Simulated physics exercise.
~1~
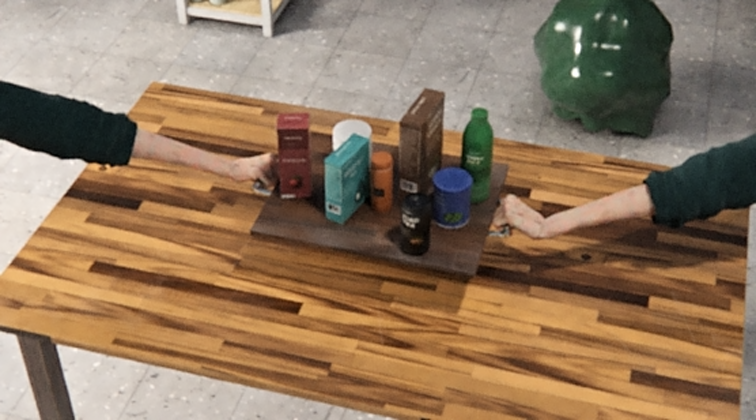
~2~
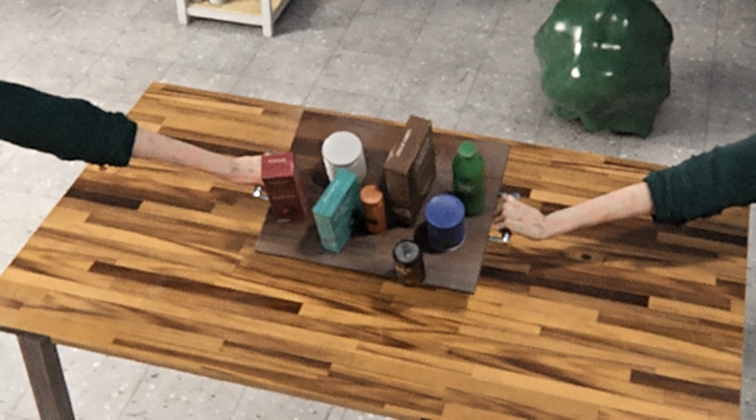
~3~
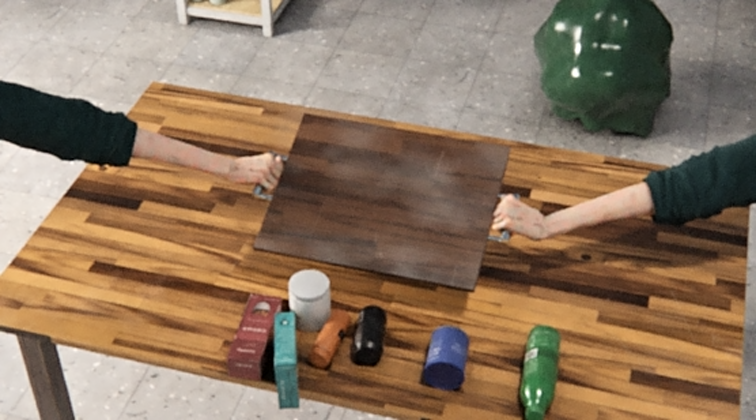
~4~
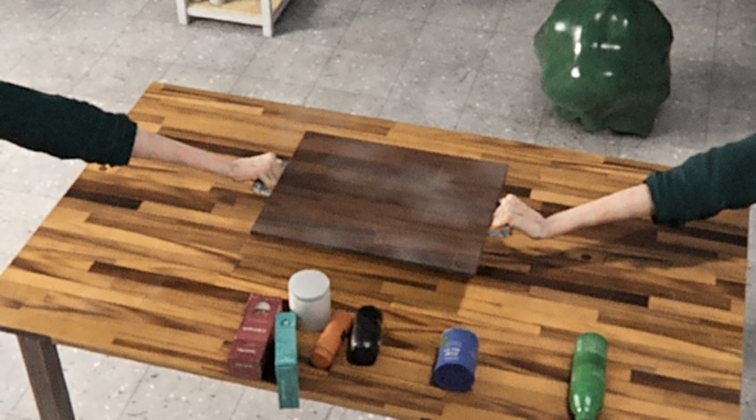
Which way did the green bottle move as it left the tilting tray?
The green bottle moved down in the view, toward the near side of the table.
